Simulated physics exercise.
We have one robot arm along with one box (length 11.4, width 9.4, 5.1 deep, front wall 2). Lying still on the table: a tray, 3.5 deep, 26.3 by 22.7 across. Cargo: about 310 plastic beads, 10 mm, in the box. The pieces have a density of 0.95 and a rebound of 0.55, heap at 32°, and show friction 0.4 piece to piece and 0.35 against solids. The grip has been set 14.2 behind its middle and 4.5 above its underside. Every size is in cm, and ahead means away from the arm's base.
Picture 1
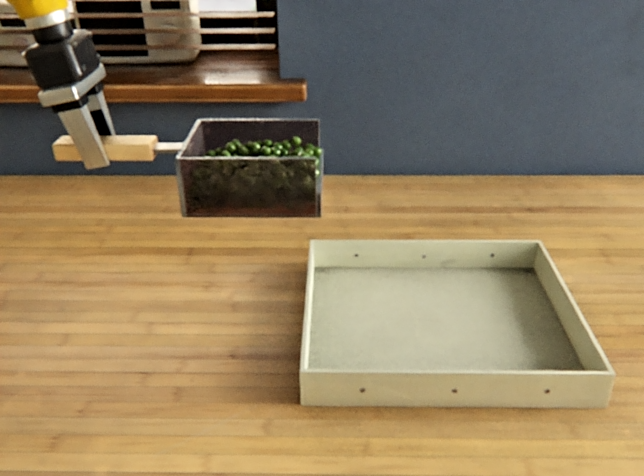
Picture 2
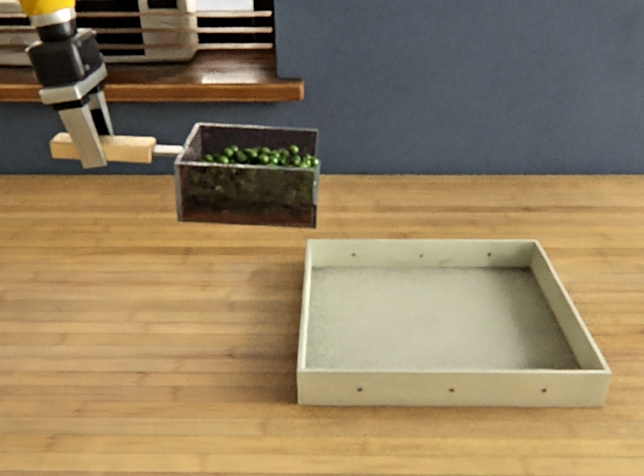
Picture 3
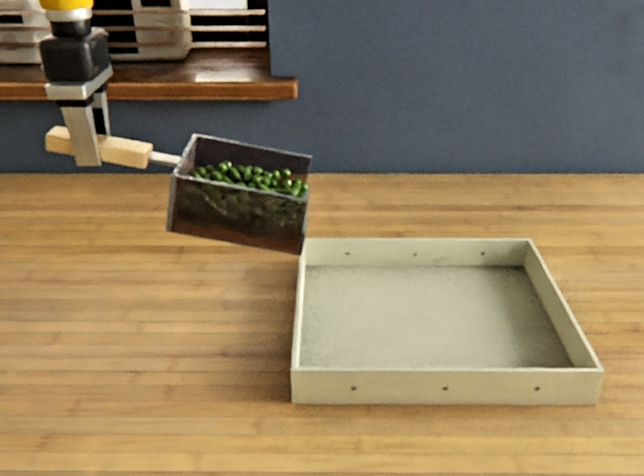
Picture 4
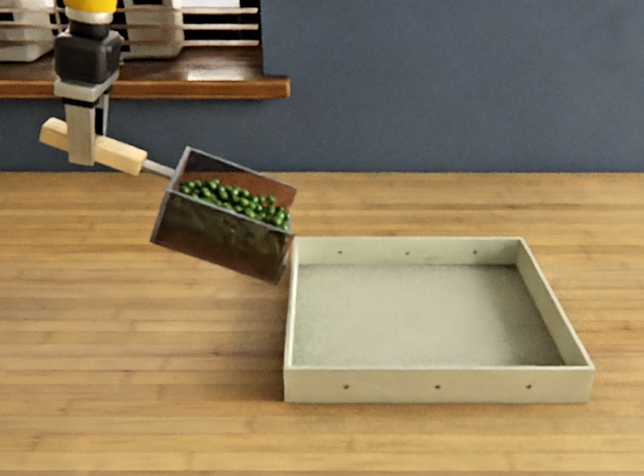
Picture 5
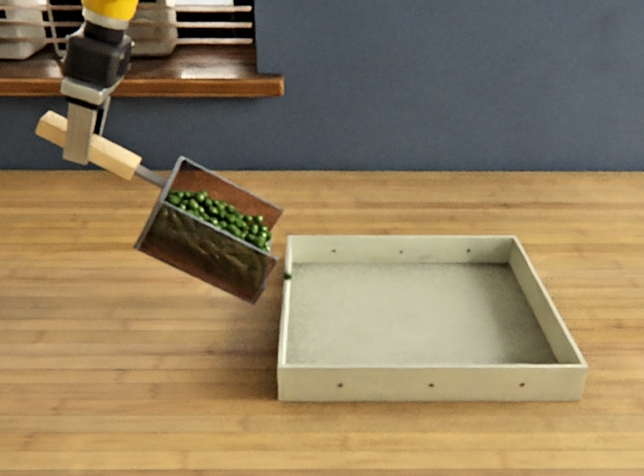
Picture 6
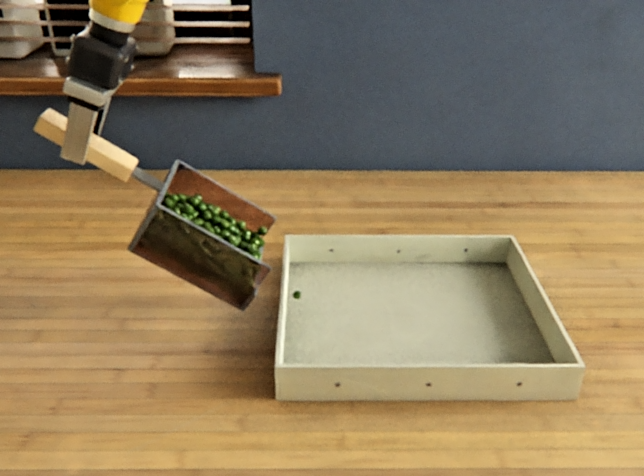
On a wooden table, a robot arm gripping the handle of an open box of green beads lowers it and tilts it steadily down to the right beside a shallow tray, and a single bead drops into the tray.
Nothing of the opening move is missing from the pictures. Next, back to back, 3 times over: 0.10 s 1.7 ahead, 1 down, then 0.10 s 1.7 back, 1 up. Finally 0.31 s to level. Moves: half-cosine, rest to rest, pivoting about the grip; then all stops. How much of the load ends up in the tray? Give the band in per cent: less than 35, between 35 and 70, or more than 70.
Less than 35 per cent.
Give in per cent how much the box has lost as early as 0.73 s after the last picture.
So far, about 35 in a hundred parts are out.
Then, 0.36 s on, tilted 34° forward, highest piece 12 above the table; 253 in the box, 43 in the tray, 6 on the table or floor, 9 in flight or on a rim.
Then, 0.73 s on, tilted 22° forward, highest piece 13 above the table; 209 in the box, 75 in the tray, 24 on the table or floor, 3 in flight or on a rim.
Then, 1.11 s on, level, highest piece 19 above the table; 204 in the box, 80 in the tray, 26 on the table or floor, 1 in flight or on a rim.
Then, 2.16 s on, level, highest piece 19 above the table; 204 in the box, 81 in the tray, 26 on the table or floor.
In the end, 204 in the box, 81 in the tray, 26 on the table or floor. That is 26 % in the tray.
